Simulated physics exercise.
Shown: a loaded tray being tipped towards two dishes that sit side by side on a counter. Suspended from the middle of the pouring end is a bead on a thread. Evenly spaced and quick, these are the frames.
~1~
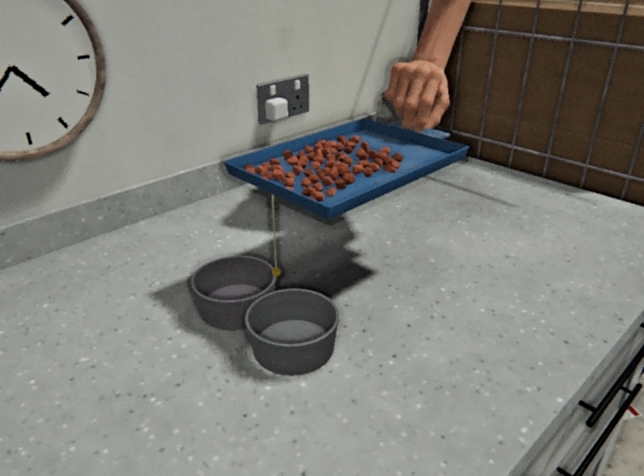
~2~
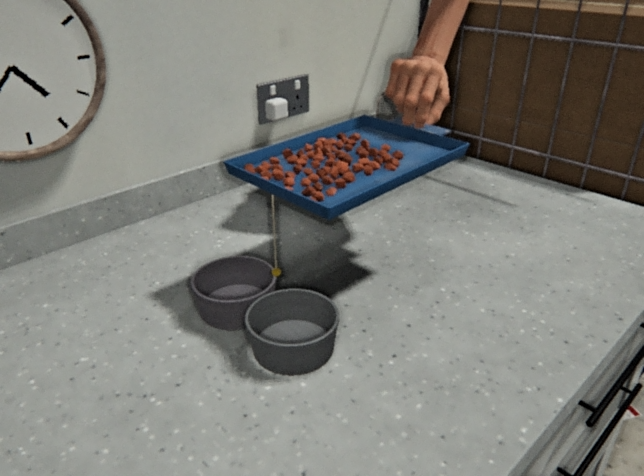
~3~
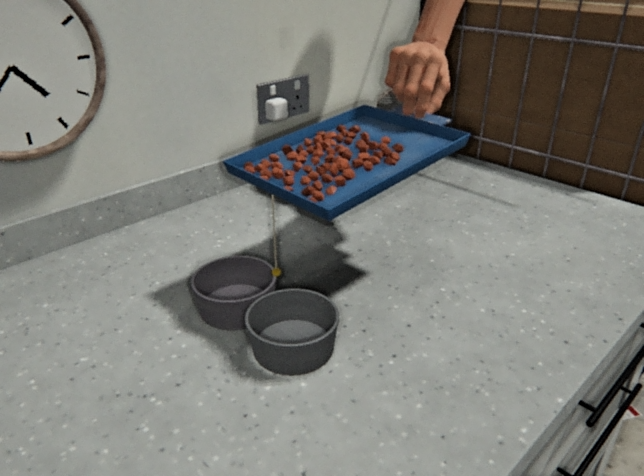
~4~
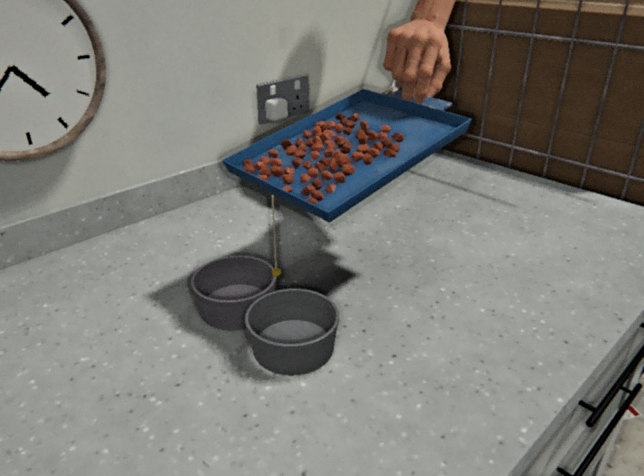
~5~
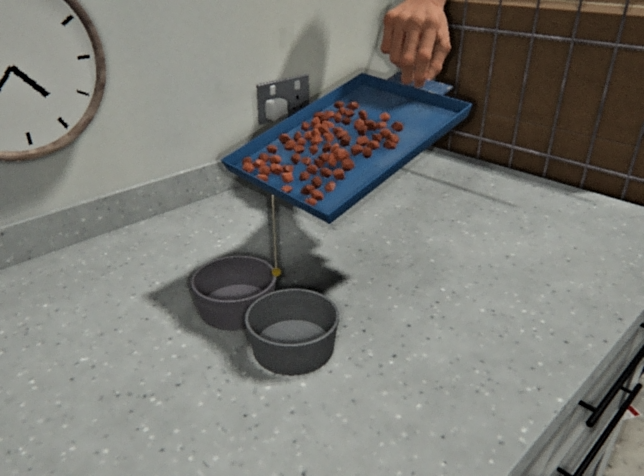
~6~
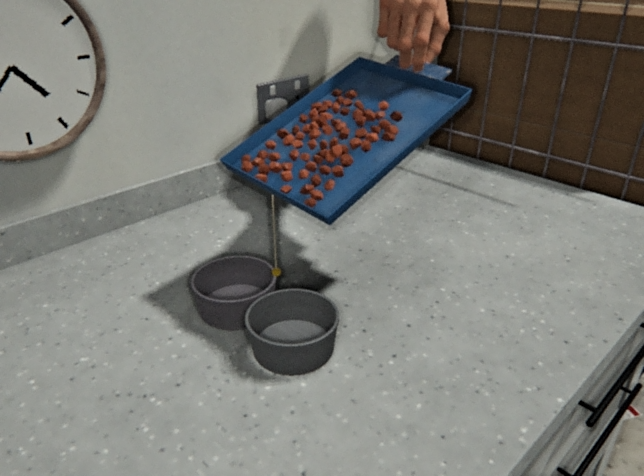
On a speckled grey counter beside a wall clock and a socket, a hand holds a blue tray of small reddish-brown chunks level above two round grey dishes. The hand then rises, lifting the tray's far end into a clear slant, while the chunks stay bunched on it and the dishes remain still.
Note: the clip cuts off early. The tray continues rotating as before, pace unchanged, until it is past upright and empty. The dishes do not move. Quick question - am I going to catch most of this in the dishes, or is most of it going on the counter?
I'd say the dishes catch most of it, honestly.
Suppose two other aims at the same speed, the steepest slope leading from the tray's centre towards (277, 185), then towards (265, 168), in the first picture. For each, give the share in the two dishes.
About 80 %, then 40 %.
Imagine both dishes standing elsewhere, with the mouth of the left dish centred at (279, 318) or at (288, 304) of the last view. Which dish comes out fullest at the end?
In turn: The left-hand dish; the dish on the left.
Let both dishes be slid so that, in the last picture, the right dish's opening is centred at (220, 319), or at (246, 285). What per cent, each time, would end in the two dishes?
In the first position around 30 percent, in the second around 20 percent.
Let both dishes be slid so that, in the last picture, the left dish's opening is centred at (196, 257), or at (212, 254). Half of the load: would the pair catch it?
Earlier try a minority share, later try a minority share.
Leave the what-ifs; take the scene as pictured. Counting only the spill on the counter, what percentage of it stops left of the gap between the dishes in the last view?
Close to 60 per cent.
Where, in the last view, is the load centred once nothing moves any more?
Centre at rest: Close to (283, 342).
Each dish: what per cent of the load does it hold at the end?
Left about 10, right about 60 in a hundred.
Soon after the last picture, tray tipped steeply; nearly all on the tray; a stray few in the air.
A little later, tray tipped past a quarter turn; about a quarter on the tray; about a third in the right dish; a stray few in the left dish; a small part outside both; about a quarter in the air.
Later still, tray tipped past a quarter turn; about two thirds in the right dish; a small part in the left dish; about a quarter outside both.
At rest, tray tipped past a quarter turn; about two thirds in the right dish; a small part in the left dish; about a quarter outside both.
